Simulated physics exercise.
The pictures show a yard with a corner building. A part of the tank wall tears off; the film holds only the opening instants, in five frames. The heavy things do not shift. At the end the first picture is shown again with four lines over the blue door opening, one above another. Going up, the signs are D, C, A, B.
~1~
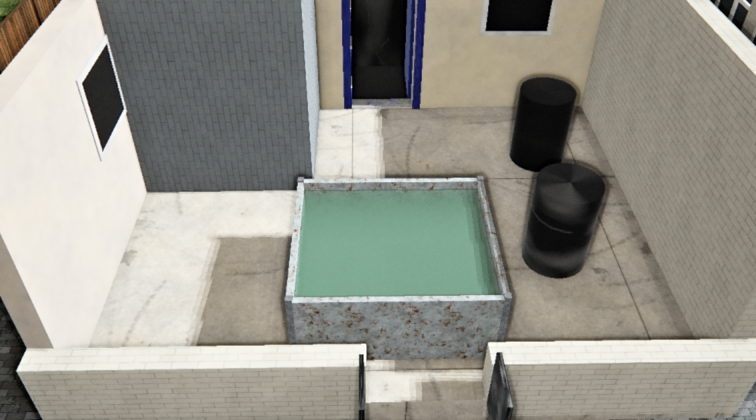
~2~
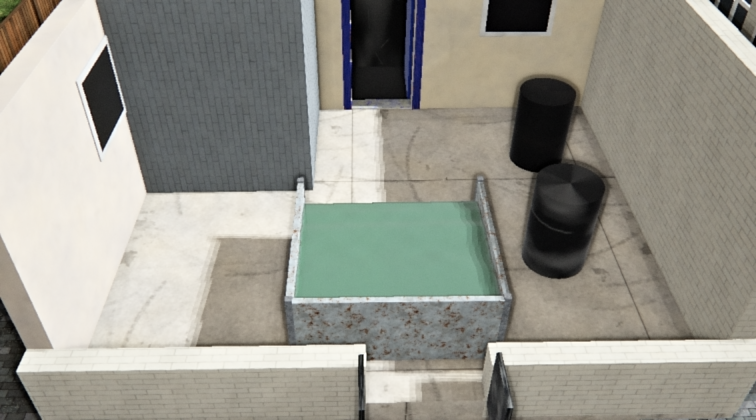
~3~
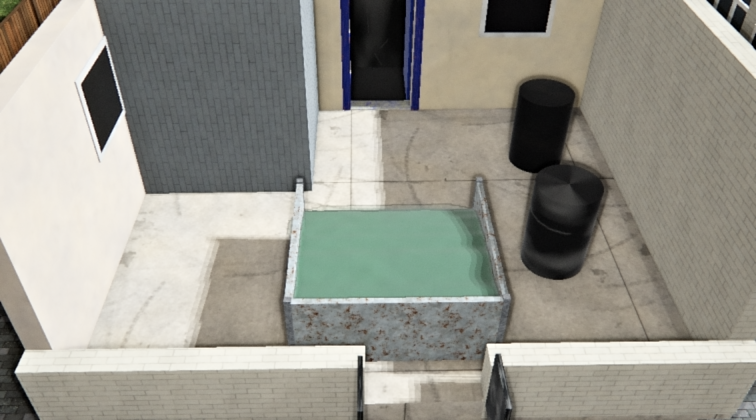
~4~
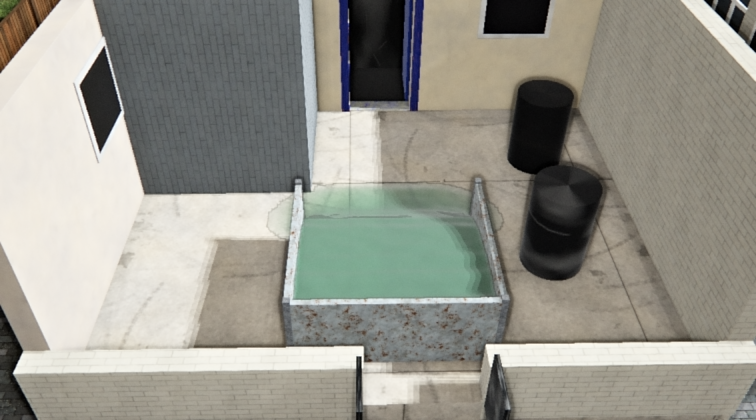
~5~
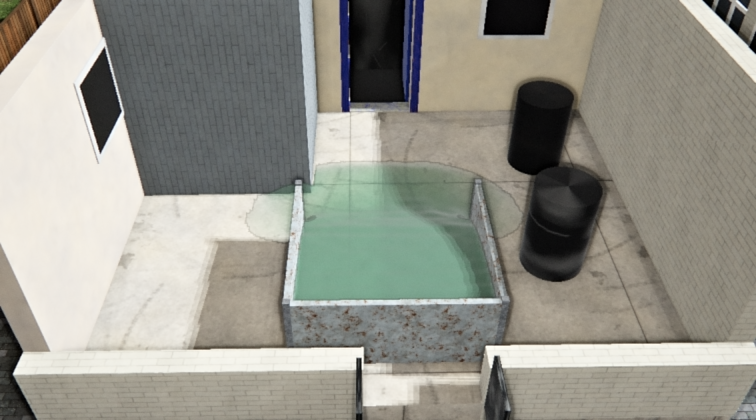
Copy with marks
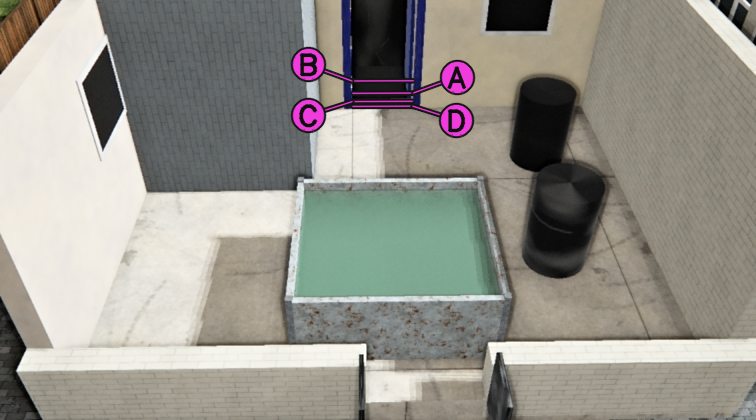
Green water pouring from a stone tank as its back wall vanishes, spreading across the walled yard toward the blue doorway.
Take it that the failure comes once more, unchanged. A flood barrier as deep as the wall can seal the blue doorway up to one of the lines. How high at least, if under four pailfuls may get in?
It is B.
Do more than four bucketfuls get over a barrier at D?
Yes, that goes wrong.
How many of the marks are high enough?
One.
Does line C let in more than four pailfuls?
Yes, it does.
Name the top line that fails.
The answer is A.
On the marked copy, A at (382, 93); B at (382, 80); C at (382, 101); D at (382, 106); from the bottom up D, C, A, B.
With A, some 15 bucketfuls get in.
With B, a splash gets over, under a bucket.
With C, dozens of bucketfuls pour in.
With D, dozens of bucketfuls pour in.
